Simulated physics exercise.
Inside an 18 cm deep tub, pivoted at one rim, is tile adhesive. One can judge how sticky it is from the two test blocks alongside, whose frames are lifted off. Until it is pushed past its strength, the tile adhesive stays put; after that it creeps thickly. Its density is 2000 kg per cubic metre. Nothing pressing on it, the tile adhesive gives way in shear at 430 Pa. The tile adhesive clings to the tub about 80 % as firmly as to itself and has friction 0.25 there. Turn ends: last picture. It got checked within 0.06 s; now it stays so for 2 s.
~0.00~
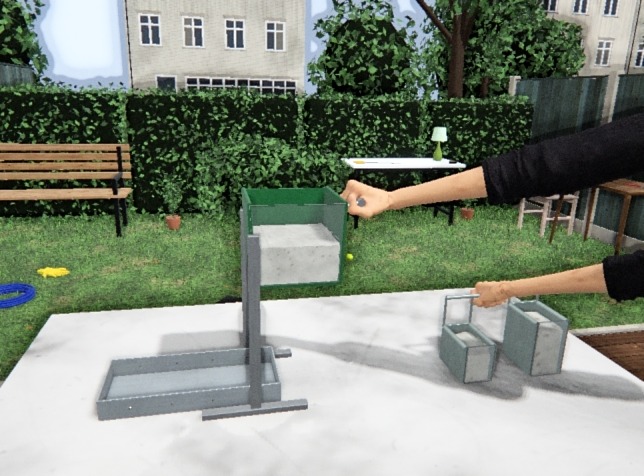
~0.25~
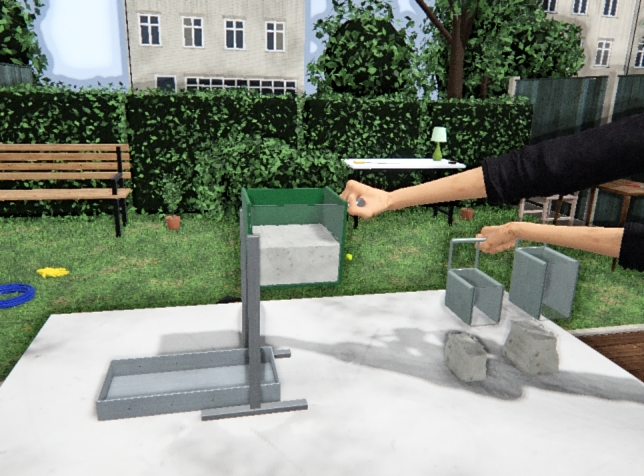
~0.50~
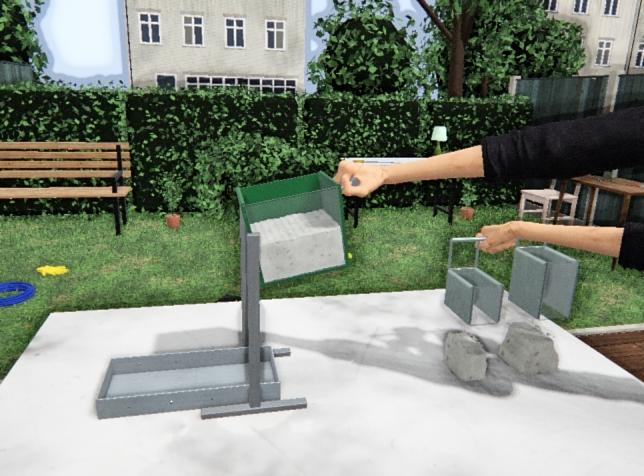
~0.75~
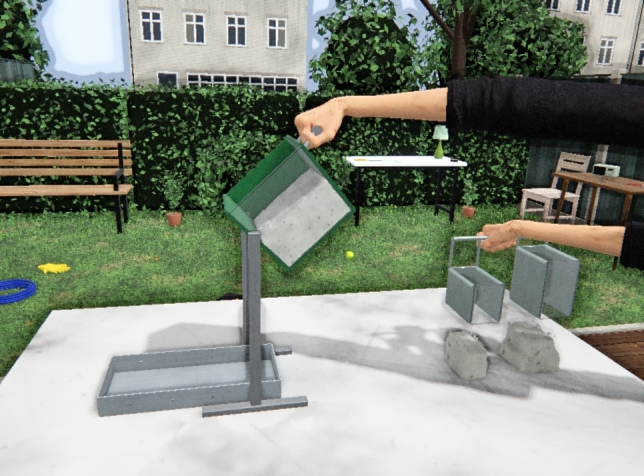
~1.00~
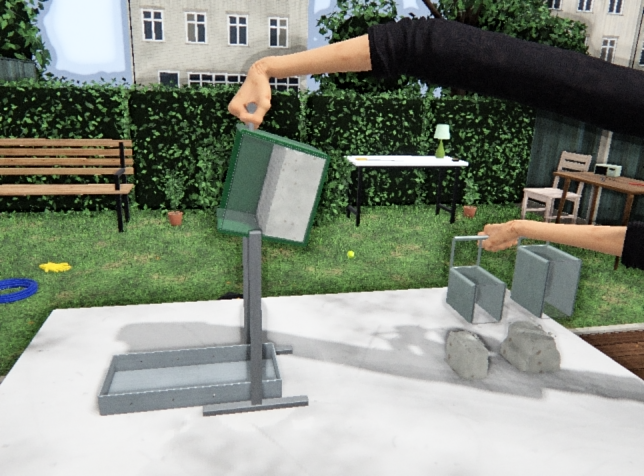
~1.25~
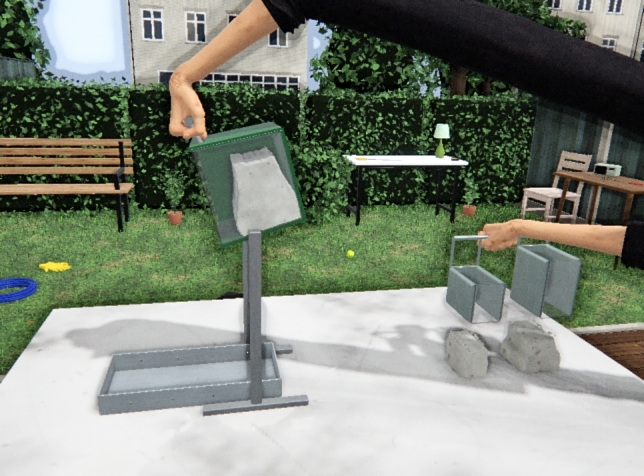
A green tub of grey paste is turned far left by hand after two blocks are uncovered.
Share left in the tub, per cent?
44 per cent.
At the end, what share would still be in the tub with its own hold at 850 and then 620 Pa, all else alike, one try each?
Respectively, close to 50 % and close to 45 %.
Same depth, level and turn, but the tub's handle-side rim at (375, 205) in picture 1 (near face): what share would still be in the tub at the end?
I'd say around 40 percent would remain in the tub at the end.
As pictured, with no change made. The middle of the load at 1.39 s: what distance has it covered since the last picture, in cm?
Roughly 5 cm.
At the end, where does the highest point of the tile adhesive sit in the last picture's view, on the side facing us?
Somewhere near (265, 204) in the last view.
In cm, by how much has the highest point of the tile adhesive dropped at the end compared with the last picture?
Roughly 9 cm.
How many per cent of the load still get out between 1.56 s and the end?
Roughly 7 %.
After 1.39 s, the tub is at 105 degrees and holds 95 %.
After 1.56 s, the tub is at 105 degrees and holds 51 %.
After 1.73 s, the tub is at 105 degrees and holds 44 %.
After 1.90 s, the tub is at 105 degrees and holds 44 %.
After 3.25 s, the tub is at 105 degrees and holds 44 %.
